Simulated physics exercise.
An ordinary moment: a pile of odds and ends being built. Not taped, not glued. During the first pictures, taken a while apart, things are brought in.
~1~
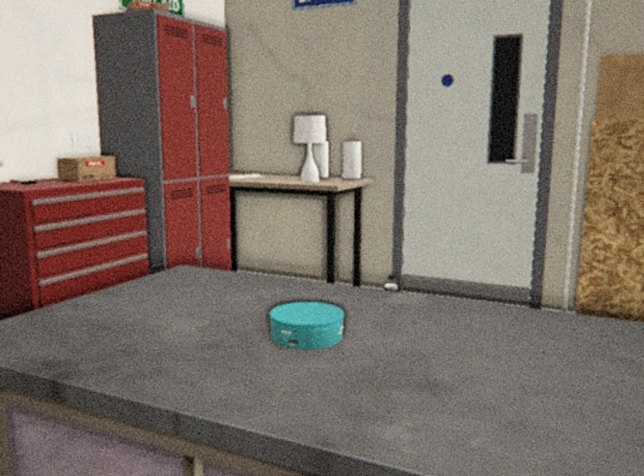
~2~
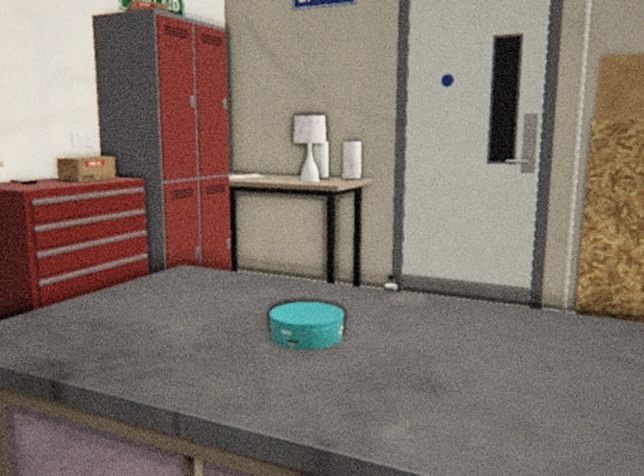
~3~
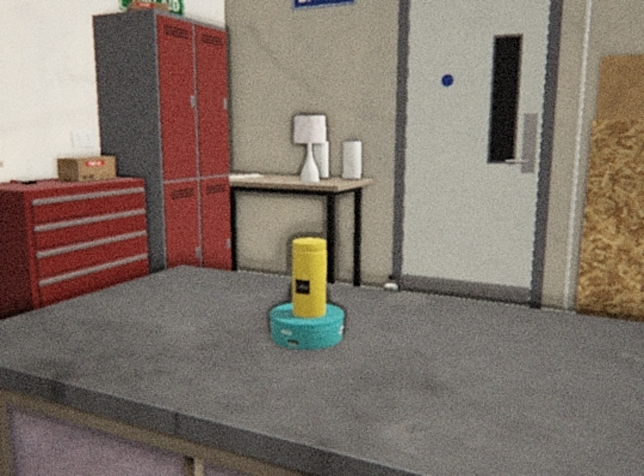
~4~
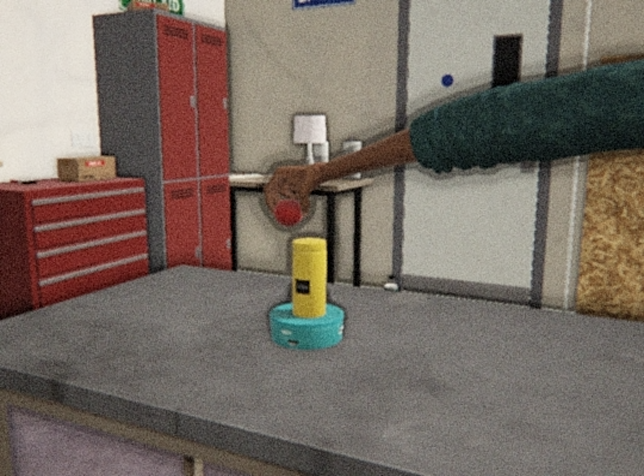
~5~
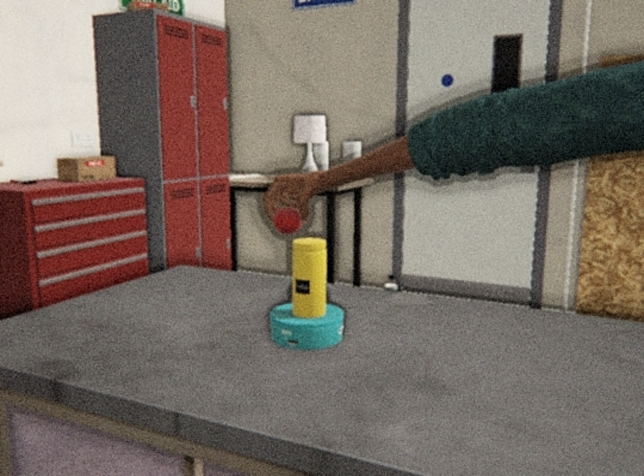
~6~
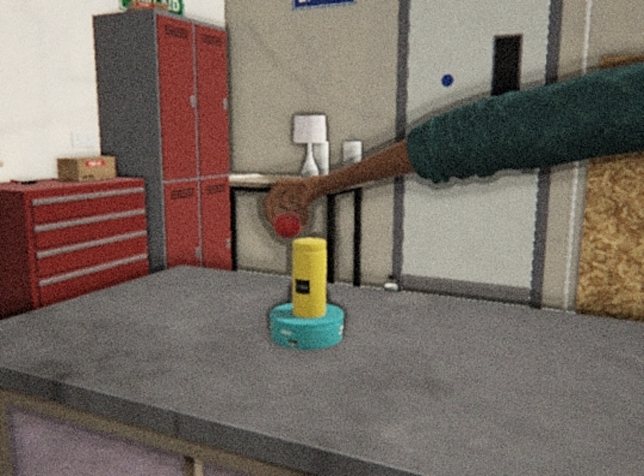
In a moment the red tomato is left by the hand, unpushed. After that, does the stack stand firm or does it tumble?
Something falls.
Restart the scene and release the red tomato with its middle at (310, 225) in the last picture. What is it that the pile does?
The pile then stays upright.
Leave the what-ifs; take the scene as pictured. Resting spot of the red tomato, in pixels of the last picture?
Close to pixel (249, 315).
Then, 0.30 s on from there, red tomato now fallen.
Then, 0.40 s on from there, things are still on the move.
Then, 0.50 s on from there, as before.
Then, 1.70 s on from there, nothing new.
In the end, fallen, red tomato; the other 2 unmoved. At the end, from the last picture's camera, red tomato near (249, 315). The pile comes apart.
